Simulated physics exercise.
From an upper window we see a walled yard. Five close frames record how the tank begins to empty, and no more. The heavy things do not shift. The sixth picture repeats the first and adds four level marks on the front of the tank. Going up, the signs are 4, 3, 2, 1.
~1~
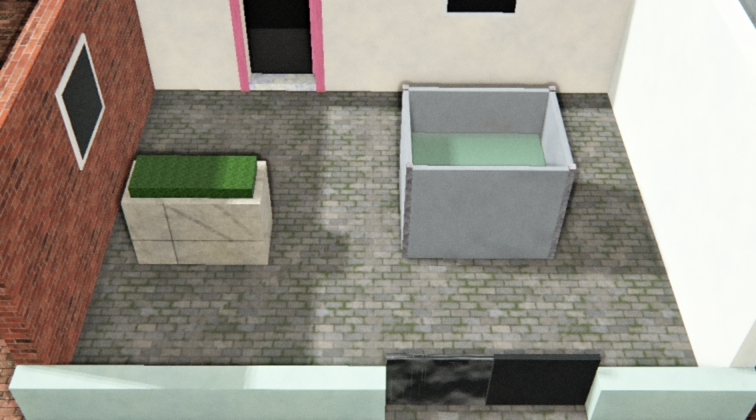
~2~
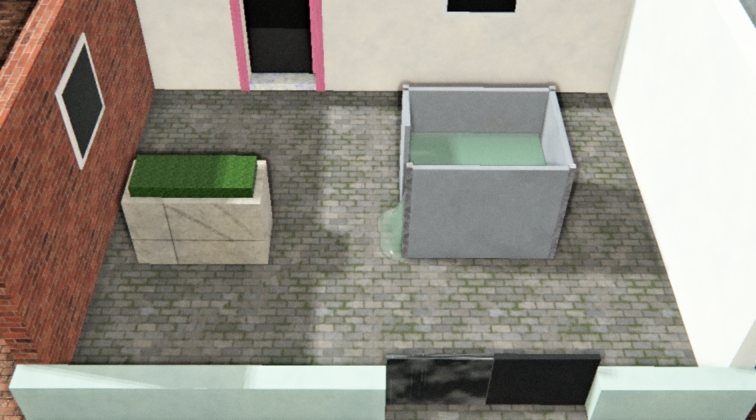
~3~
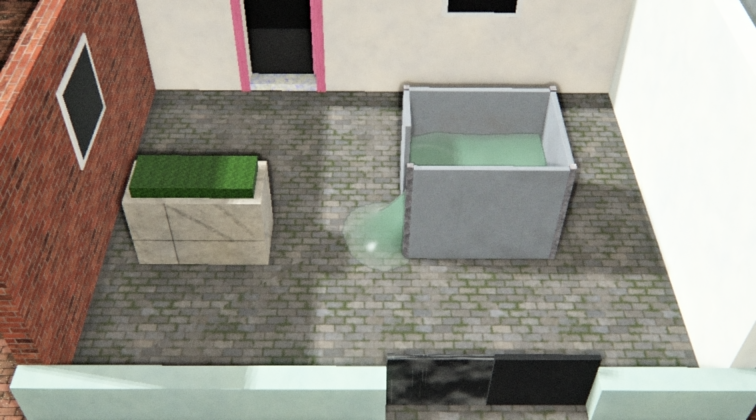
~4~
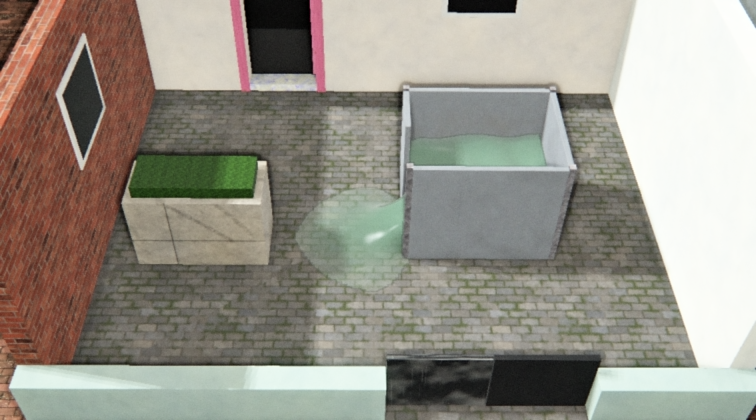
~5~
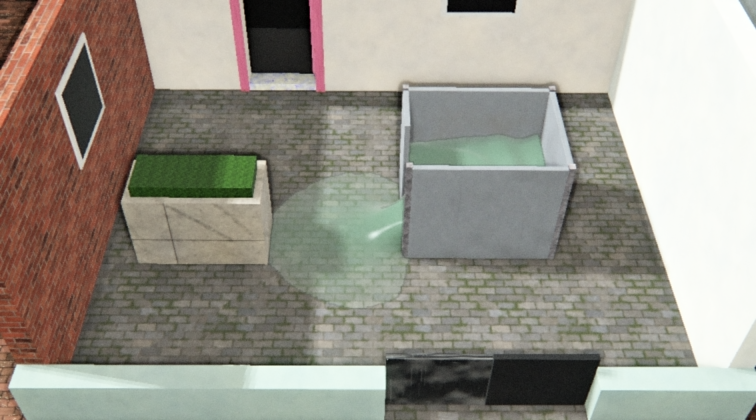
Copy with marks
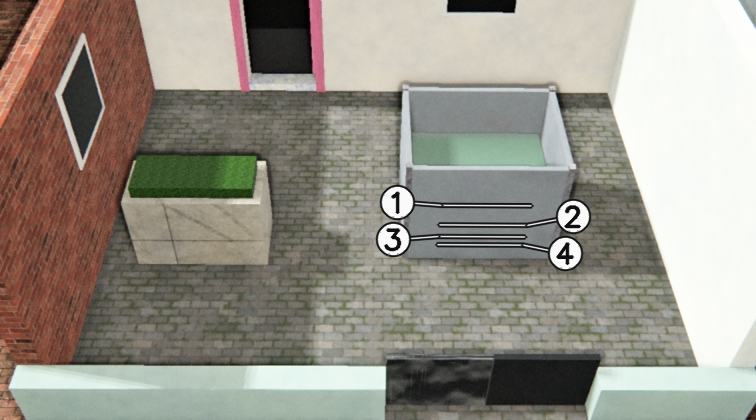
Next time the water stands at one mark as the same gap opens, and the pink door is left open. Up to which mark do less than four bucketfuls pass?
1 is the one.
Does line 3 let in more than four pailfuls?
No, that is safe.
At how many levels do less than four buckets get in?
All four.
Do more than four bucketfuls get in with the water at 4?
No, that is safe.
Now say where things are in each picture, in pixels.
Water in the tank at rest, its middle at (479, 167); foot of the pink doorway at (283, 90); shut gate at (491, 364).
Water covers 1 % of the ground and shows as far out as (395, 211).
Water covers 2 % of the ground and shows as far out as (354, 219).
Water covers 5 % of the ground and shows as far out as (304, 242).
Water covers 9 % of the ground and shows as far out as (280, 215).
On the marked copy, 1 at (486, 205); 2 at (483, 225); 3 at (481, 236); 4 at (480, 244); from the bottom up 4, 3, 2, 1.
With 1, a bucket or two gets in.
With 2, nothing gets over.
With 3, nothing gets over.
With 4, nothing gets over.
